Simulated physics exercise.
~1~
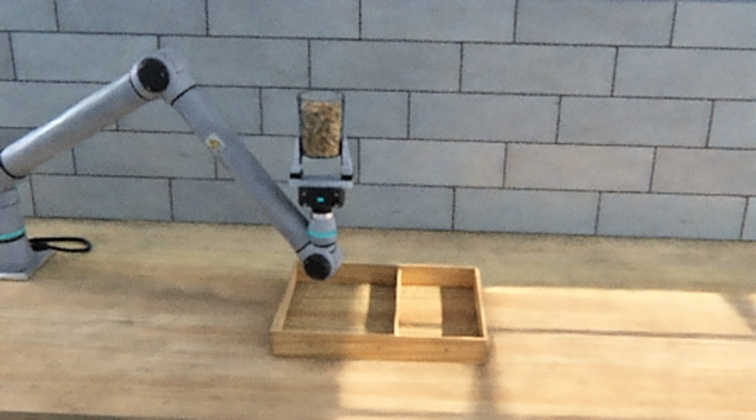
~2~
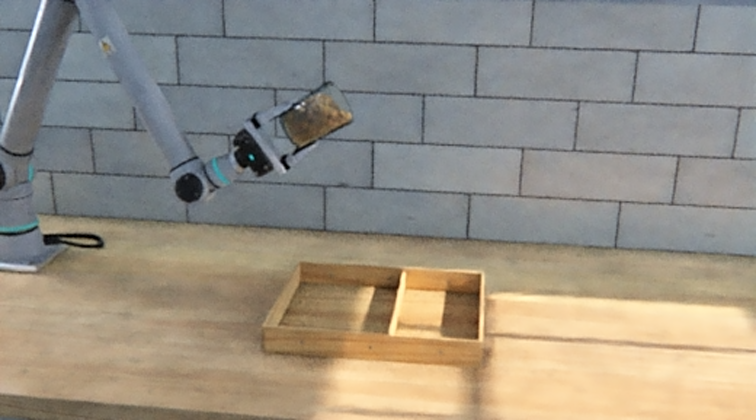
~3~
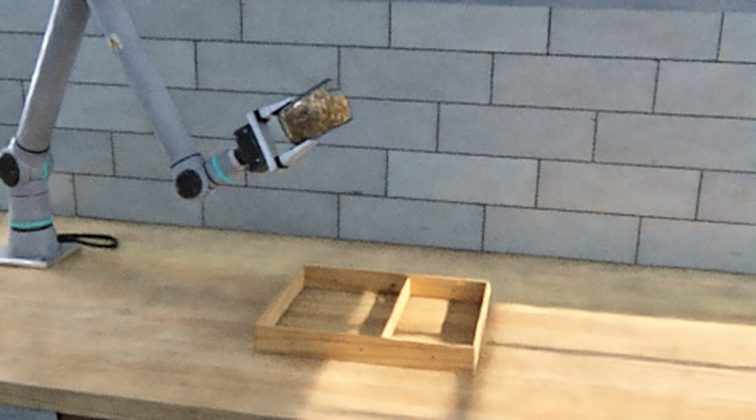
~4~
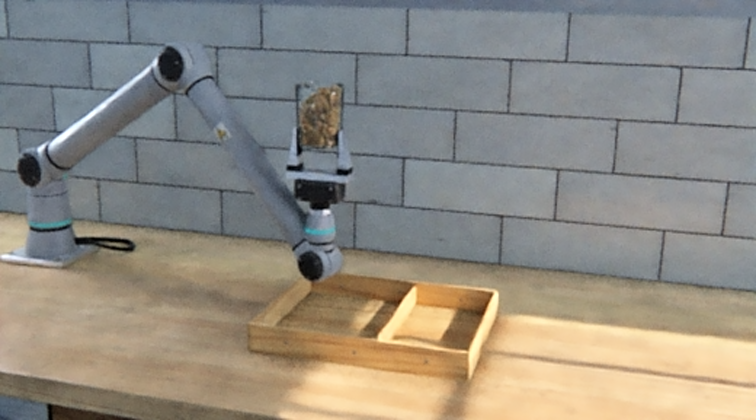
Grey robot arm tilting a clear cup of dried chickpeas above a divided wooden tray, then returning it upright, still well filled.
